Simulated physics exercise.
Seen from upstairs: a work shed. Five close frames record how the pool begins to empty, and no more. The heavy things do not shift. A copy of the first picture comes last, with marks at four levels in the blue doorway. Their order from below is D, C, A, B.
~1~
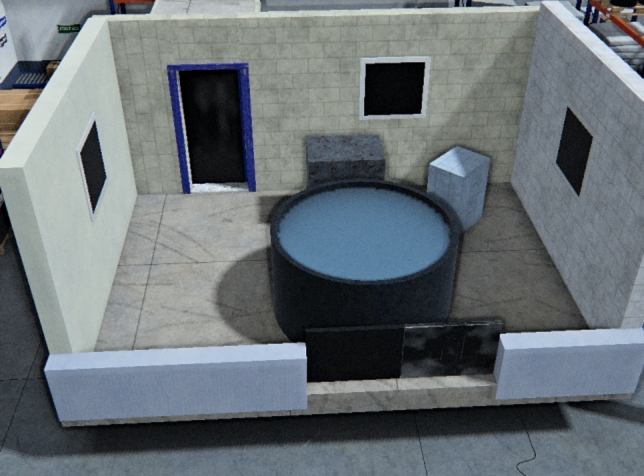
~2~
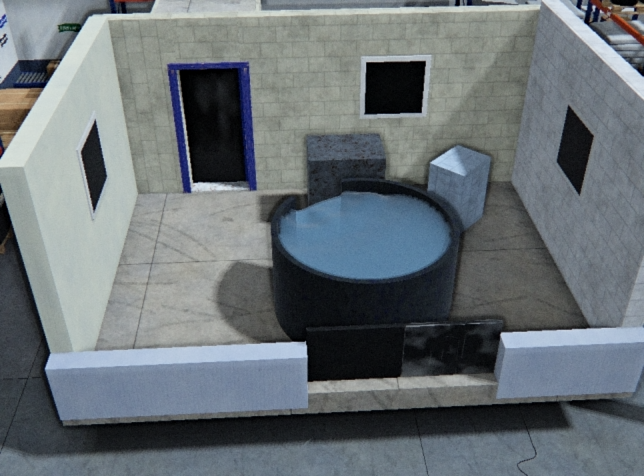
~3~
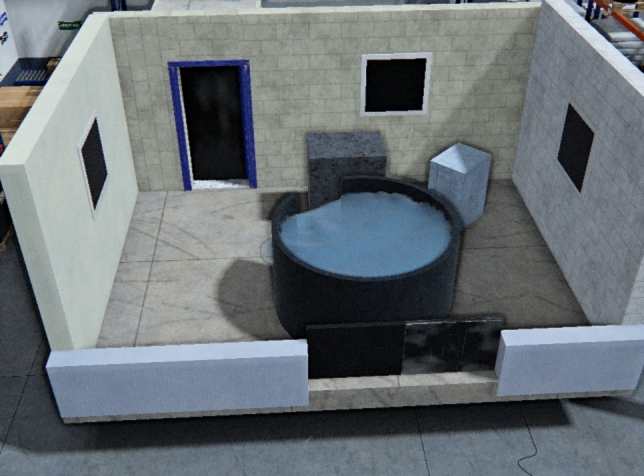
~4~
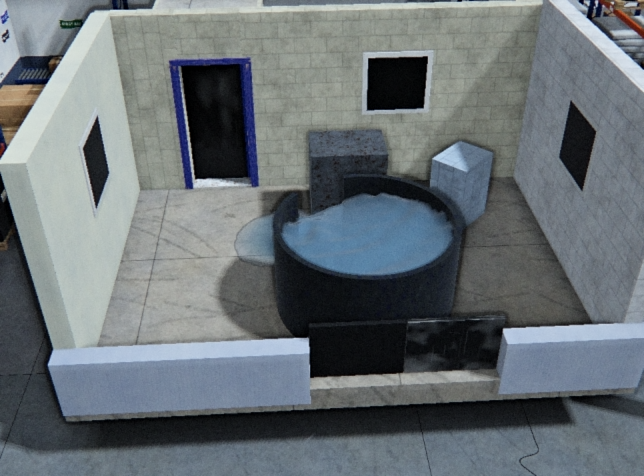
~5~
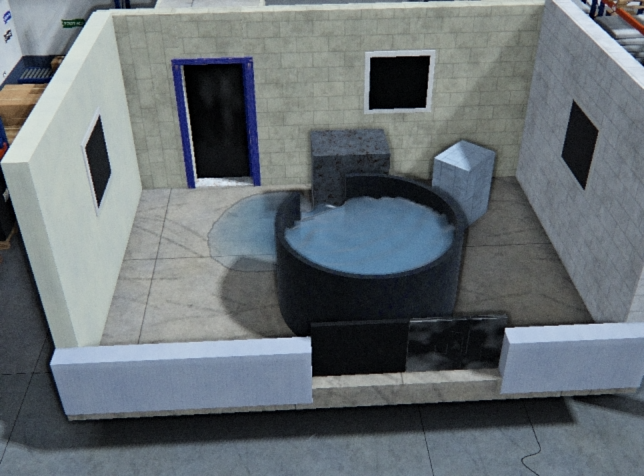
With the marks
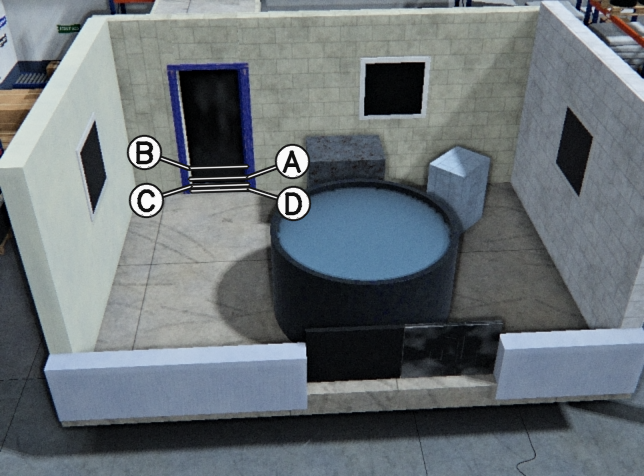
Water in a round dark pool dropped from the rim and turned choppy as a gap showed at its back left, and a shallow puddle spread across the shed floor toward the blue doorway.
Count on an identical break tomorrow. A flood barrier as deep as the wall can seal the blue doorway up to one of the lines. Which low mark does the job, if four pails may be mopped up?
Take B.
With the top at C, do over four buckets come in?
Yes.
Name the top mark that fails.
A.
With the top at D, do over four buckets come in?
Yes, it does.
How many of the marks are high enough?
One of them.
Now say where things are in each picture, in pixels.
The first picture shows water in the pool at rest, its middle at (364, 232); foot of the blue doorway at (220, 192); shut gate at (403, 335).
In the second picture, water covers 1 % of the ground, its front hidden from here.
In the third picture, water covers 4 % of the ground, its front hidden from here.
In the fourth picture, 7 % of the ground under water, visible out to (246, 250).
In the fifth picture, 14 % of the ground under water, visible out to (247, 199).
In white, A at (219, 178); B at (217, 167); C at (219, 185); D at (220, 190); from the bottom up D, C, A, B.
With A, some 15 bucketfuls get in.
With B, a splash gets over, under a bucket.
With C, dozens of bucketfuls pour in.
With D, dozens of bucketfuls pour in.
